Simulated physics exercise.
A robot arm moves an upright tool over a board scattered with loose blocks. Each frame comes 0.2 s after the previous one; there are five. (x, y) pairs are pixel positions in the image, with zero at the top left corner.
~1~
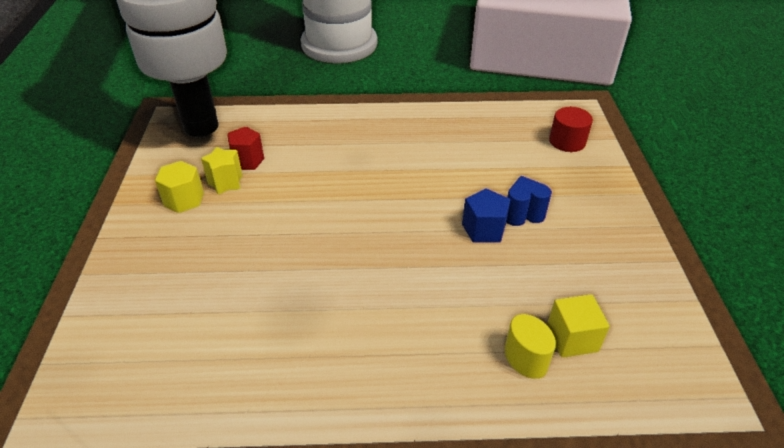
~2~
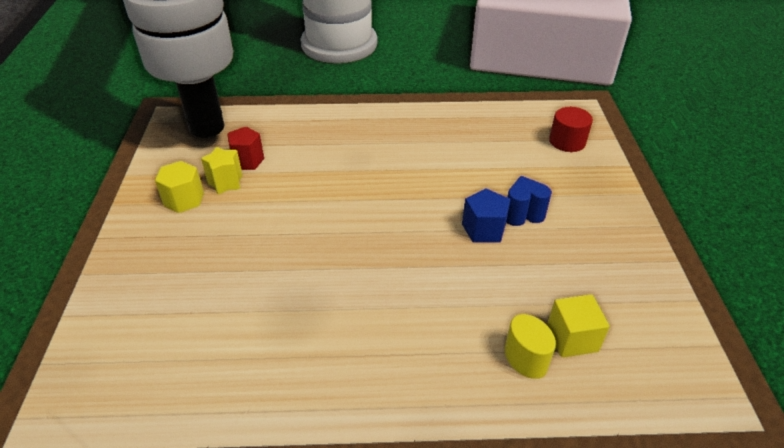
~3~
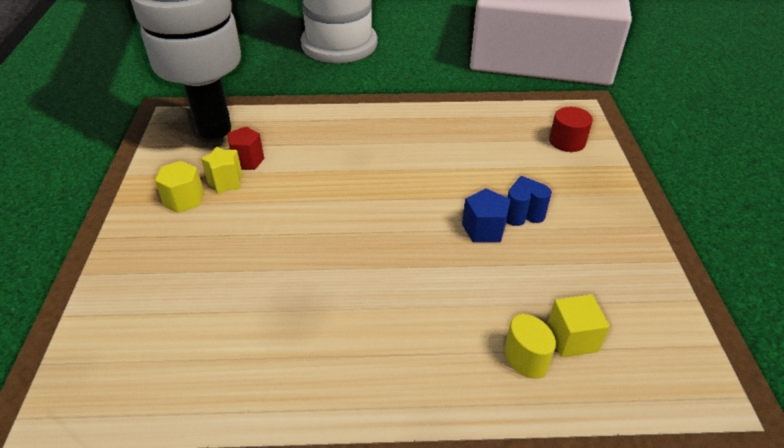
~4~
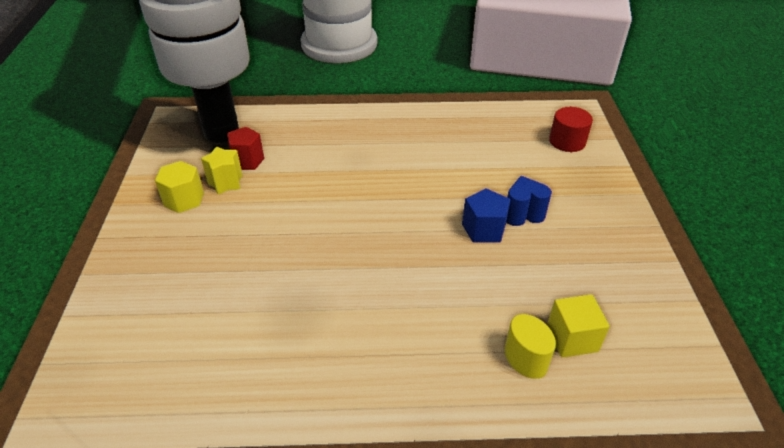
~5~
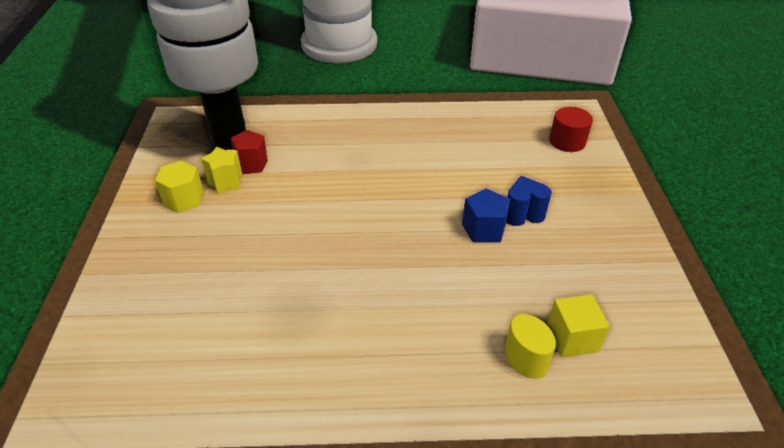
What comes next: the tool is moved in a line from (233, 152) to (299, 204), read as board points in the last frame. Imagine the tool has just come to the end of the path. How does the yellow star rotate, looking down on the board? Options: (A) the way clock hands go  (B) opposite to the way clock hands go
I'll go with A - the way clock hands go.
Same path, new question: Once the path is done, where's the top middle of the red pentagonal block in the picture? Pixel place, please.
Around pixel (324, 191).
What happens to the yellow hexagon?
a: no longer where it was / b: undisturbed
That would be b.
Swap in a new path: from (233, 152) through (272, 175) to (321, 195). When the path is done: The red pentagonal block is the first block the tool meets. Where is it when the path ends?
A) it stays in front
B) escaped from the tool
I choose A.
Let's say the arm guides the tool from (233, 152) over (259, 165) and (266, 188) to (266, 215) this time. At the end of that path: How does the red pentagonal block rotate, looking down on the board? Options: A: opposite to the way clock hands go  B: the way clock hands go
My pick is A.
What follows on the original path. One third of the way, tool (251, 155); yellow star (222, 158), turned 20° clockwise; red pentagonal block (271, 155).
Two thirds of the way, tool (273, 172); yellow star (224, 160), turned 40° clockwise; red pentagonal block (297, 173), turned 15° anticlockwise.
At the end, tool (297, 191); yellow hexagon in place; yellow star (224, 160), turned 40° clockwise; red pentagonal block (324, 191), turned 20° anticlockwise.
